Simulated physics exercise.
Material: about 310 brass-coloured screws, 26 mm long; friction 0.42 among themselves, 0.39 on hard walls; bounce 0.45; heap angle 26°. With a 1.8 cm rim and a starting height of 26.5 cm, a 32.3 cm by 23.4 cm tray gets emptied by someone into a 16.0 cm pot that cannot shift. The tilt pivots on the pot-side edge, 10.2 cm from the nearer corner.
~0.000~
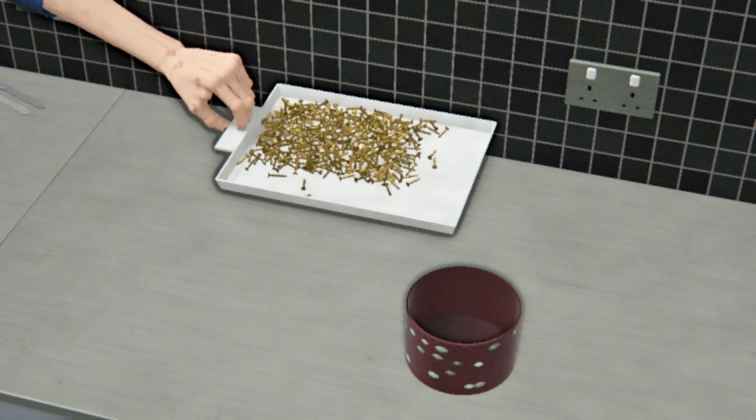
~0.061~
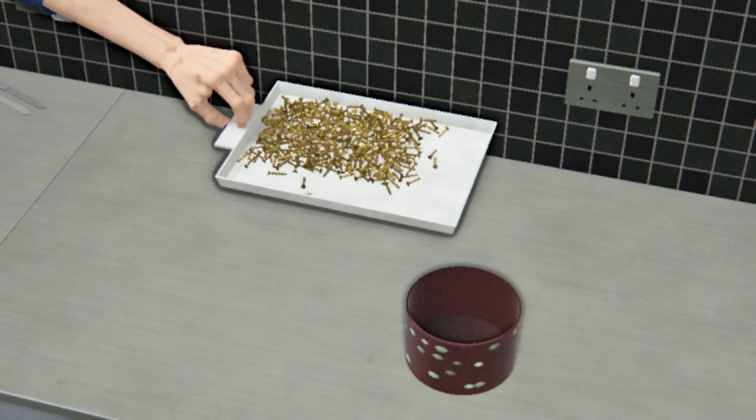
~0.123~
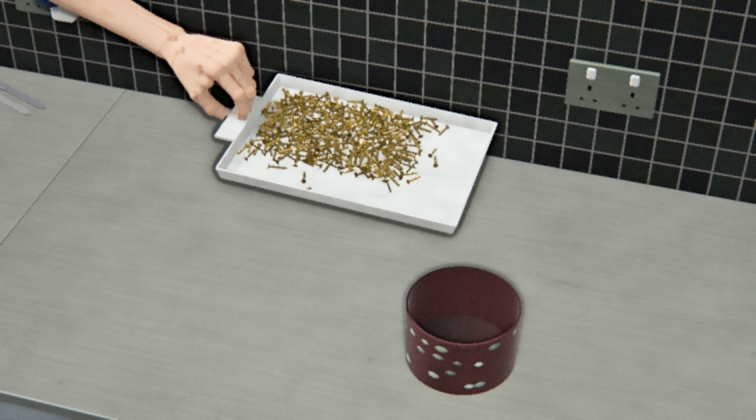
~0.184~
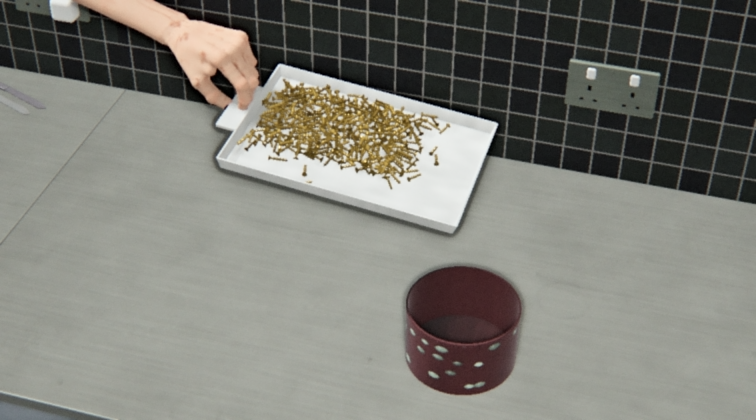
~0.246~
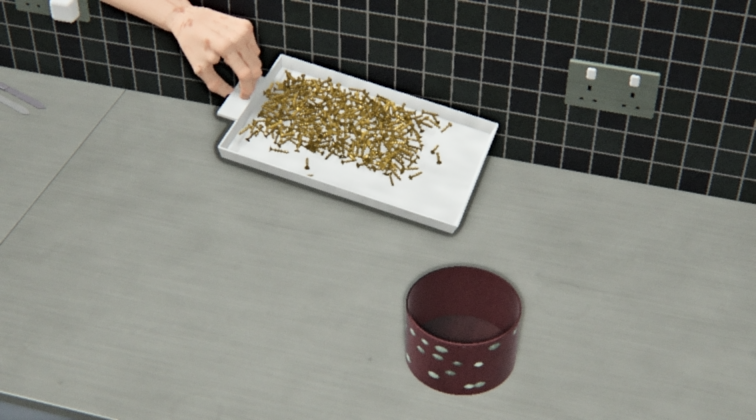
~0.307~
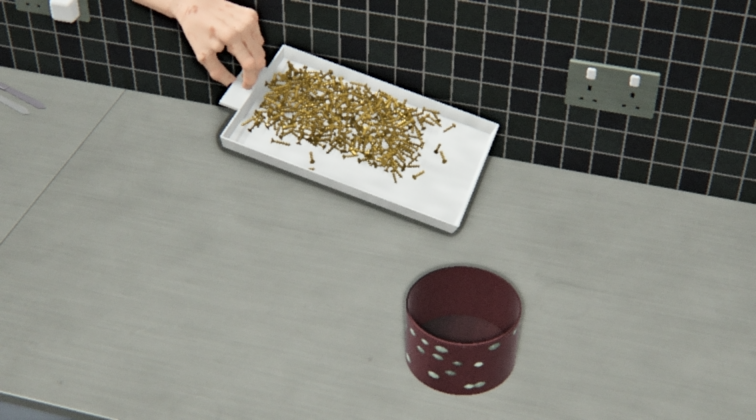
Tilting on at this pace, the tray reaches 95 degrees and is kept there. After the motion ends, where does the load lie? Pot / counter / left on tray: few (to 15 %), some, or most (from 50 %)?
Pot = some, counter = most, tray = few.
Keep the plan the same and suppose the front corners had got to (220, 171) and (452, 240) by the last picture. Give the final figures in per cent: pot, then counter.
Split: Pot = 45, counter = 55.
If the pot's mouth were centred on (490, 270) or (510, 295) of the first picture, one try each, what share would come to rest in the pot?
Some 60 and 50 per cent.
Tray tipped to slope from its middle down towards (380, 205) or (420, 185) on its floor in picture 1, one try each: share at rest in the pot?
Roughly 55 per cent on the first try and 75 per cent on the second.
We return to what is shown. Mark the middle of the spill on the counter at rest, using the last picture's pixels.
(526, 297), roughly.
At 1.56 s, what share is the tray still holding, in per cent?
Close to 30 in a hundred.
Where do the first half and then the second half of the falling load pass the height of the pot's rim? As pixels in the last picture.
The first half passes near (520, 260) and the second half near (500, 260).
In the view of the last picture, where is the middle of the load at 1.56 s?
Look about (499, 306) in the last view.
After 1.06 s, tilt 51 degrees; the tray holds 85 %, the pot 0 %.
After 1.56 s, tilt 77 degrees; the tray holds 30 %, the pot 15 %.
After 2.13 s, tilt 95 degrees; the tray holds 0 %, the pot 25 %.
In the end, at 2.7 s, pot 25 %, counter 75 %, tray 0 %.
